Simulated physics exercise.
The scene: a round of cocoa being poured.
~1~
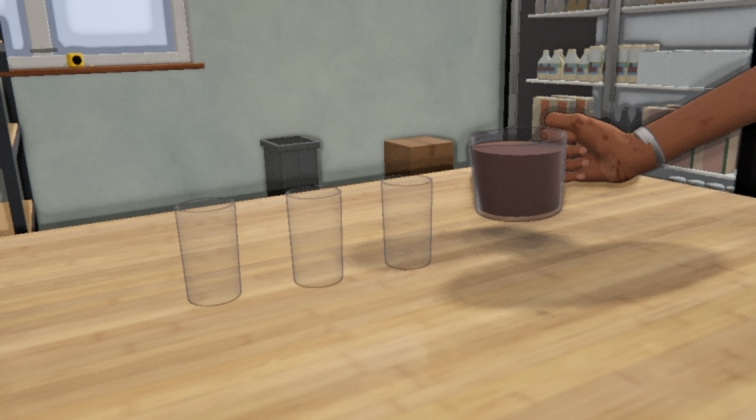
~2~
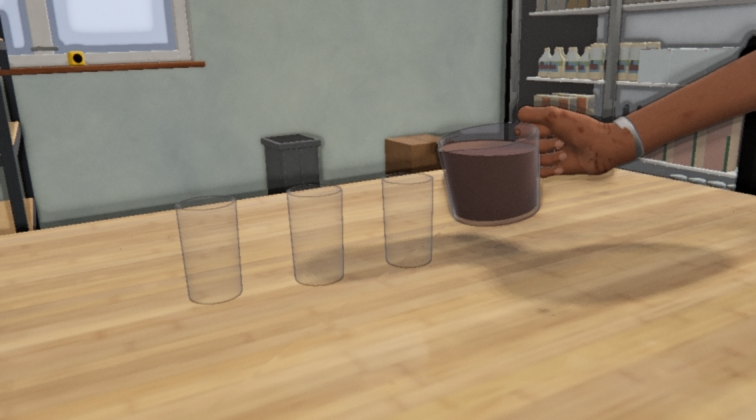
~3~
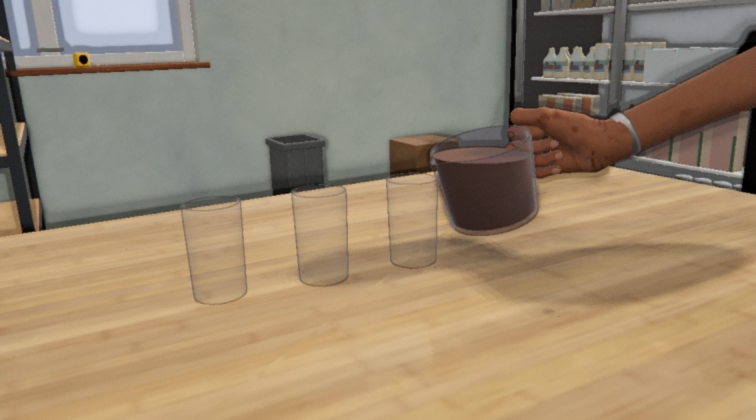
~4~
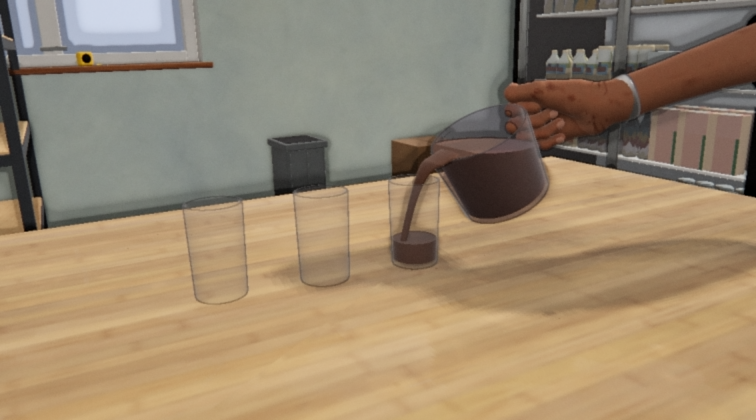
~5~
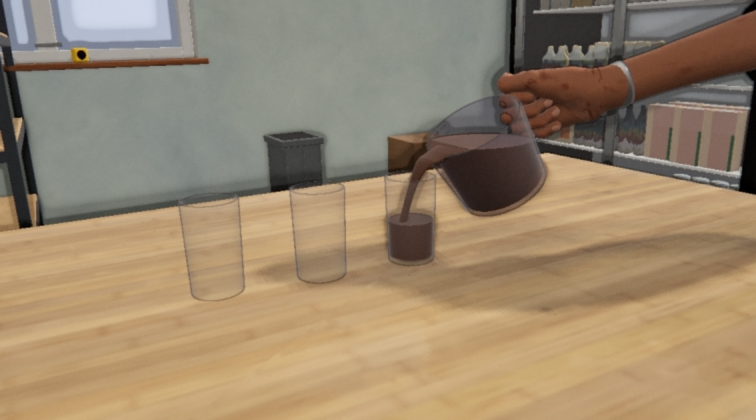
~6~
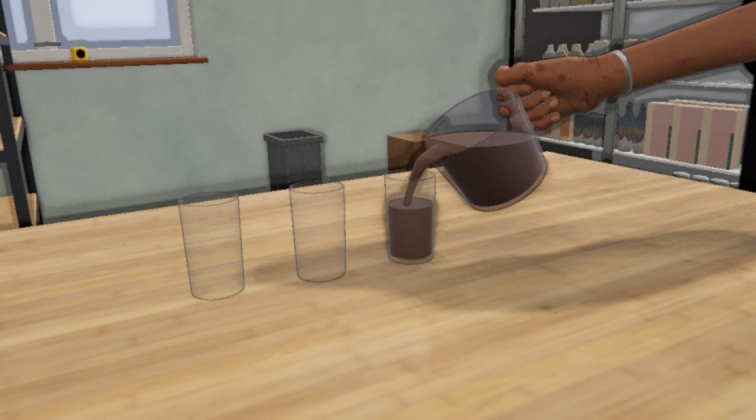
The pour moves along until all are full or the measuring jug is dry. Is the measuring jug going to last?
What the measuring jug holds is enough.
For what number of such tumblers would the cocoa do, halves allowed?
It makes near 4.0.
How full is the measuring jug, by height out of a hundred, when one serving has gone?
Some 60 per cent.
Next, the first is about three quarters full.
After that, the first is done and the measuring jug has about three quarters of its load.
Finally, all three are full and about a quarter of the cocoa is over.
